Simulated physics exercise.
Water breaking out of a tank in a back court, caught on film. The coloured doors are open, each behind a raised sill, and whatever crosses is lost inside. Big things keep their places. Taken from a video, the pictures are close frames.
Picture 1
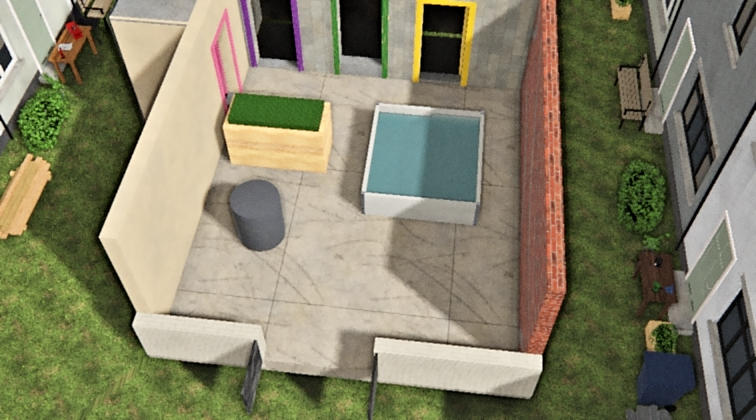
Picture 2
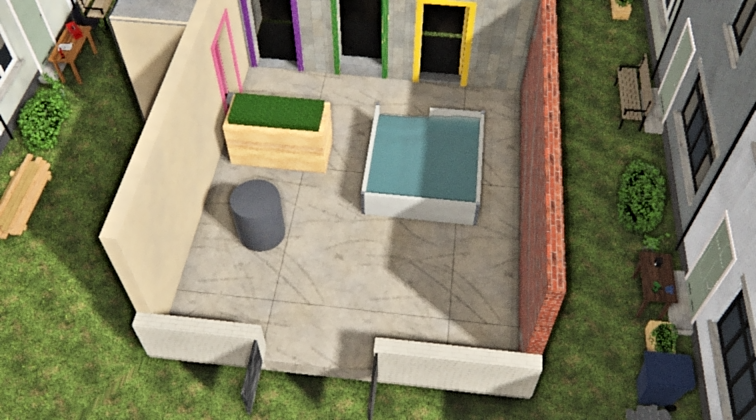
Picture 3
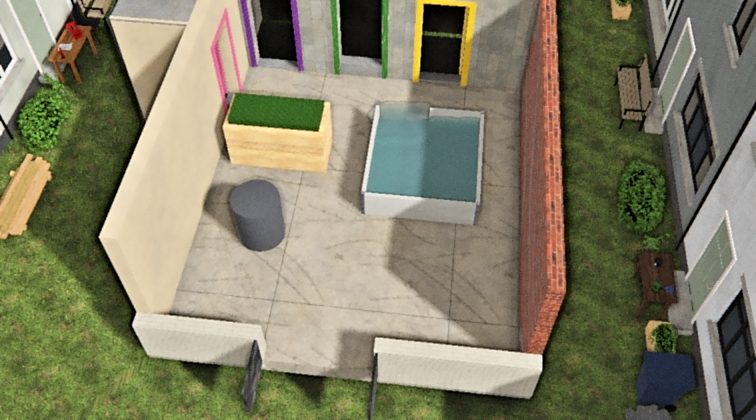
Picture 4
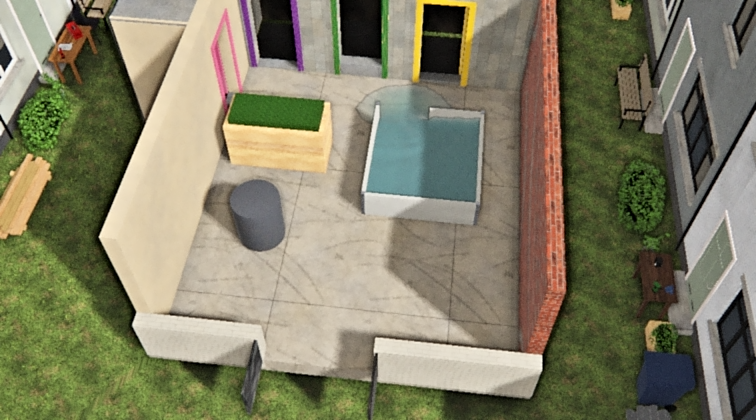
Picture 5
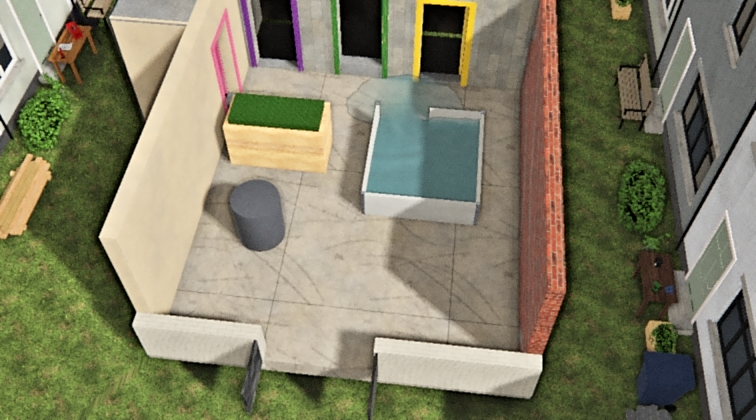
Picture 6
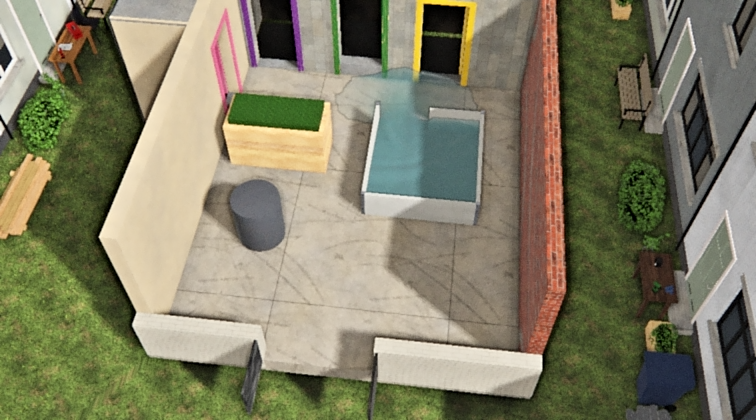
We see a walled court with a planter, a grey cylinder and a tank of still water; a gap opens in the tank's far side, and water pours out, spreading across the paving toward the coloured doorways behind.
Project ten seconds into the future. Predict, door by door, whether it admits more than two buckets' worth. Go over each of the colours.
Outcome: The yellow door will be over the cap; the green door will be at or under the cap; the pink door will be over the cap; the purple door will be over the cap.
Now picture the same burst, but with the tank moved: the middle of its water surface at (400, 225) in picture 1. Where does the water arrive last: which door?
That would be the one in pink.
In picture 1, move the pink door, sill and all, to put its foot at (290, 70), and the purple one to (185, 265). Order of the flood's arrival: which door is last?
I'd go with the purple-painted one.
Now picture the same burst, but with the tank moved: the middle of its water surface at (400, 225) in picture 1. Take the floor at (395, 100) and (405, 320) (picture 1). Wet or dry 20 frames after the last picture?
Point 1: Soaked through; point 2: Not wet.
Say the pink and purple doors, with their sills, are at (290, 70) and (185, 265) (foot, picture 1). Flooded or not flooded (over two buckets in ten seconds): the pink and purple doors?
Result - pink door: Crosses the limit; purple door: Remains below the limit.
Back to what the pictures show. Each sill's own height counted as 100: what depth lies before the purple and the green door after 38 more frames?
The first is near 190 per cent, the second near 40 per cent.
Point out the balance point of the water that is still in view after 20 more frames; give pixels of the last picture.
The water's middle lies around (396, 139).
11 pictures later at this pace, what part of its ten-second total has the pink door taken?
Around 0 percent.
A moment on, water covers 10 % of the floor; the yellow door over two buckets in, the green door wet at the sill, nothing in, the pink door not reached, the purple door not reached.
Next, water covers 20 % of the floor; the yellow door far over two buckets in, the green door wet at the sill, nothing in, the pink door wet at the sill, nothing in, the purple door wet at the sill, nothing in.
Then, water covers 30 % of the floor; the yellow door far over two buckets in, the green door wet at the sill, nothing in, the pink door over two buckets in, the purple door under two buckets in.
Later, water covers 55 % of the floor; the yellow door far over two buckets in, the green door wet at the sill, nothing in, the pink door far over two buckets in, the purple door over two buckets in.
In the end, water covers 80 % of the floor; the yellow door far over two buckets in, the green door wet at the sill, nothing in, the pink door far over two buckets in, the purple door far over two buckets in.
